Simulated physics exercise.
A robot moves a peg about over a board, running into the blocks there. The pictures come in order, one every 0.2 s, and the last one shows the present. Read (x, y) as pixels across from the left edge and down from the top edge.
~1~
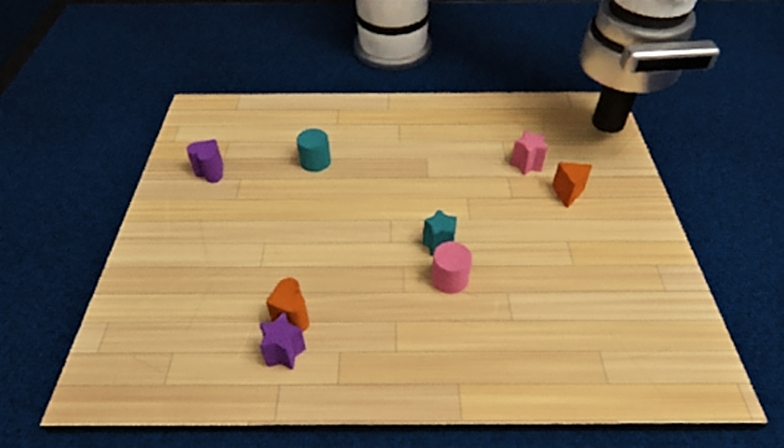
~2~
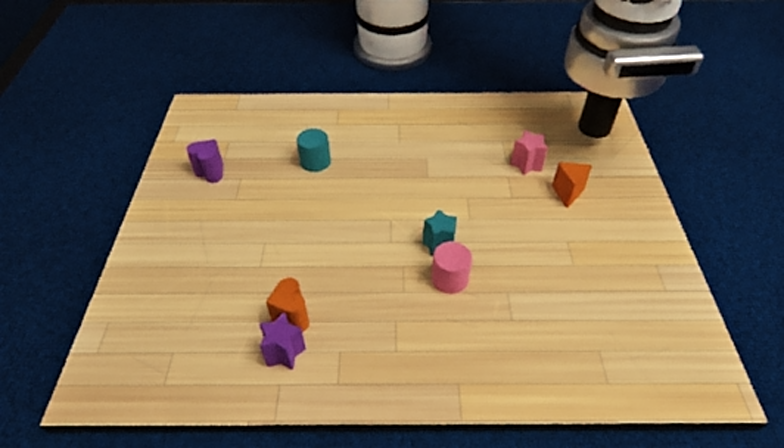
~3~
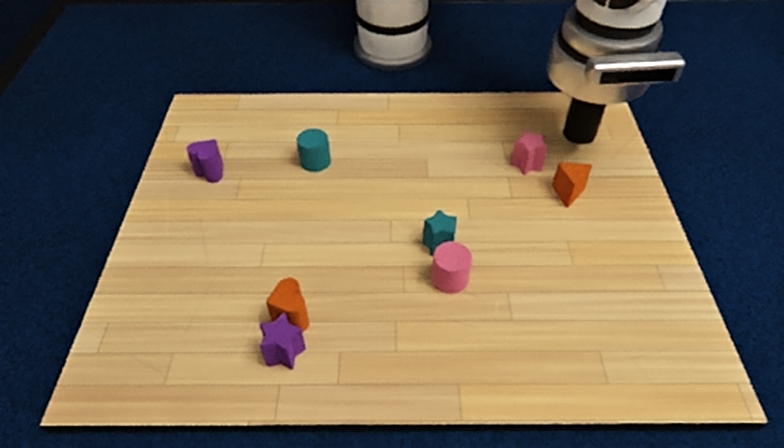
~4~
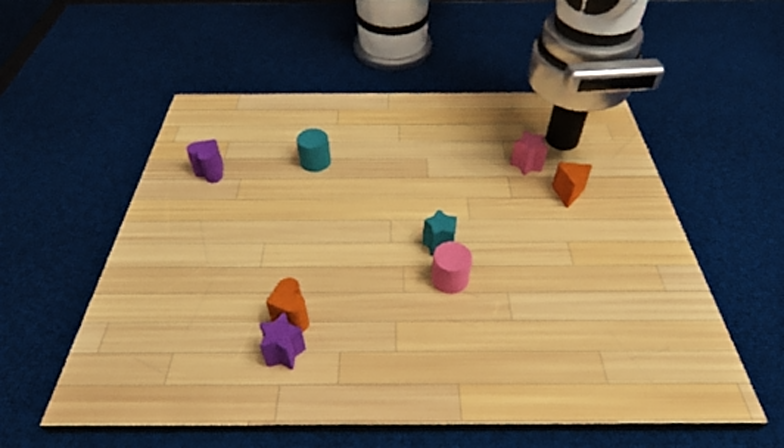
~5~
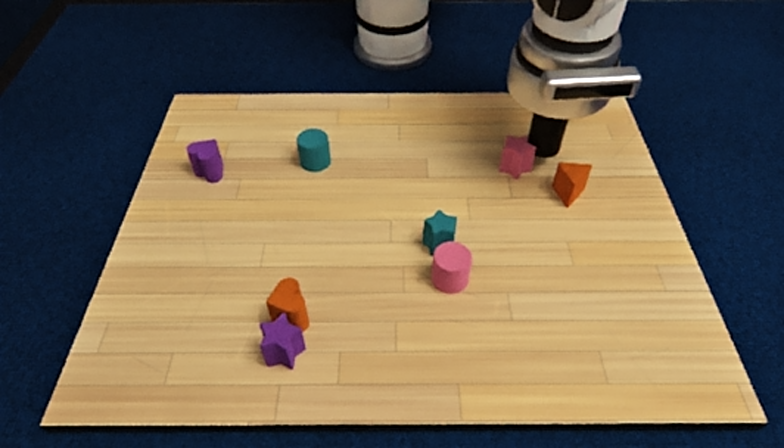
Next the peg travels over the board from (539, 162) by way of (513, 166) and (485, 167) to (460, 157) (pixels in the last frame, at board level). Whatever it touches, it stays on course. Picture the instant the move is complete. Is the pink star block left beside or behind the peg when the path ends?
I believe so.
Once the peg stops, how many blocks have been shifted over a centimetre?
Moved: 1.
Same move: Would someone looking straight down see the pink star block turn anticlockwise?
Answer: Yes.
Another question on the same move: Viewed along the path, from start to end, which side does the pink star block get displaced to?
It's set to shift left.
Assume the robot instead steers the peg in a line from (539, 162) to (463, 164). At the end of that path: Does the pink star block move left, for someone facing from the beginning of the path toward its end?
Yes, that is how it ends up.
What follows on the original path. One third of the way, peg (515, 152); pink star block (490, 149).
Two thirds of the way, peg (486, 152); pink star block (463, 151).
At the end, peg (461, 142); pink star block (452, 150), turned 45° anticlockwise; orange triangular piece unmoved.
